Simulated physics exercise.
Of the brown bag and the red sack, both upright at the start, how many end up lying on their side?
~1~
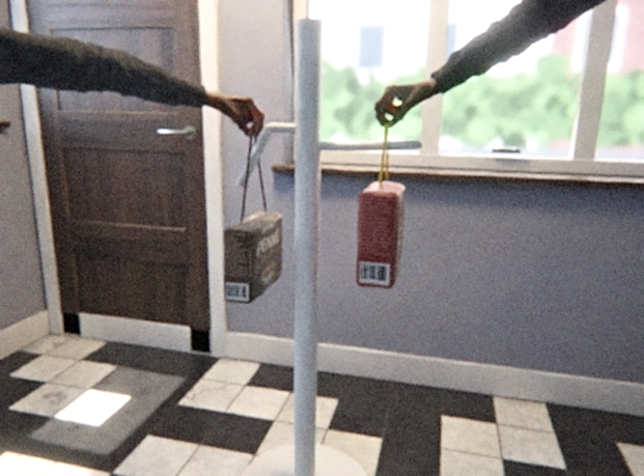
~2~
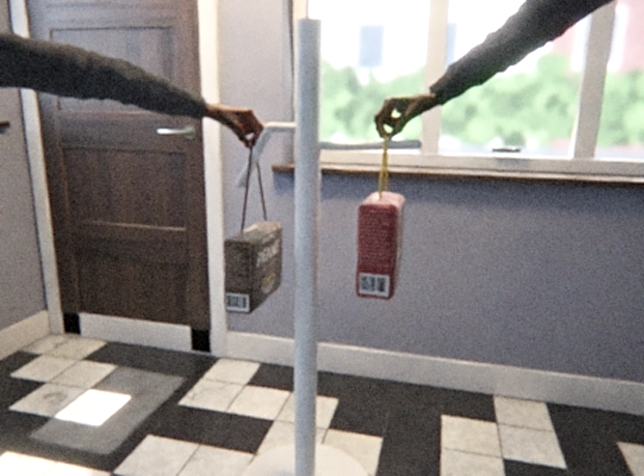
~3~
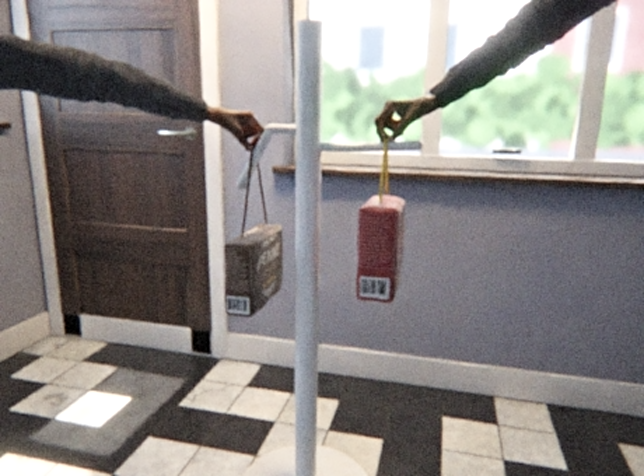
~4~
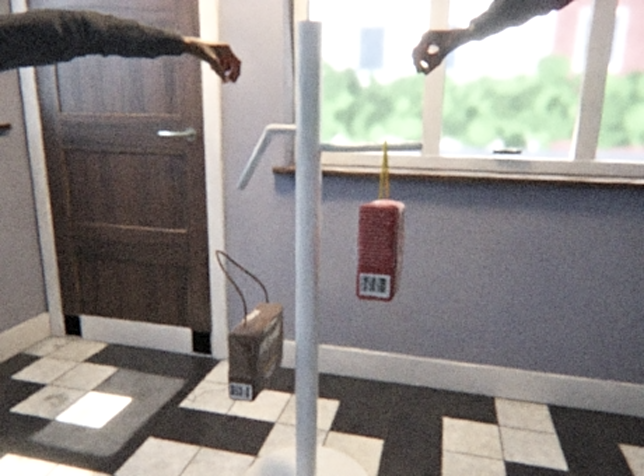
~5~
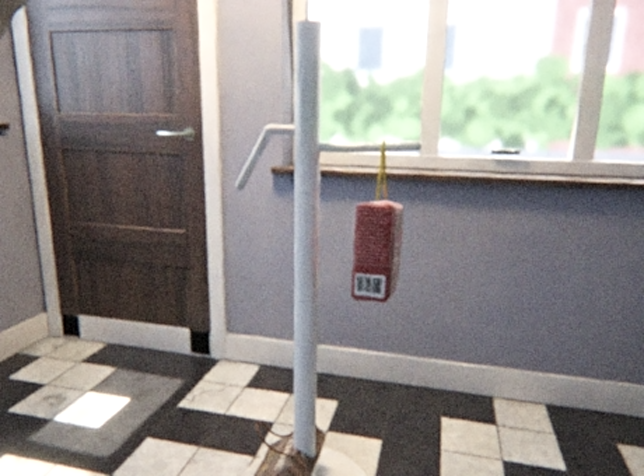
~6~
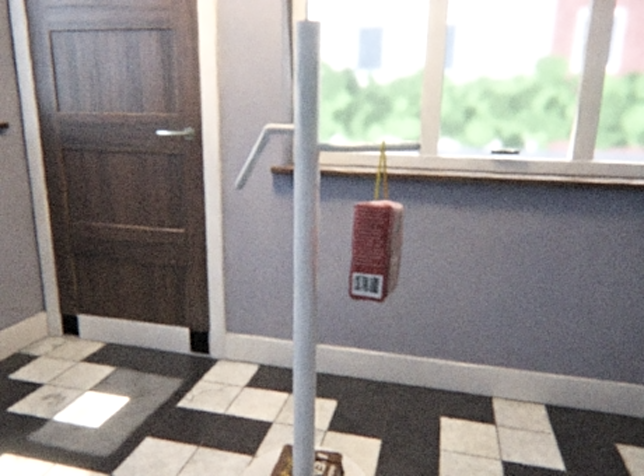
One of them does. The brown bag ends on its side on the floor, while the red sack still hangs from its peg.
Two hands release a brown bag, which falls to the floor, and a red sack, which stays hanging.
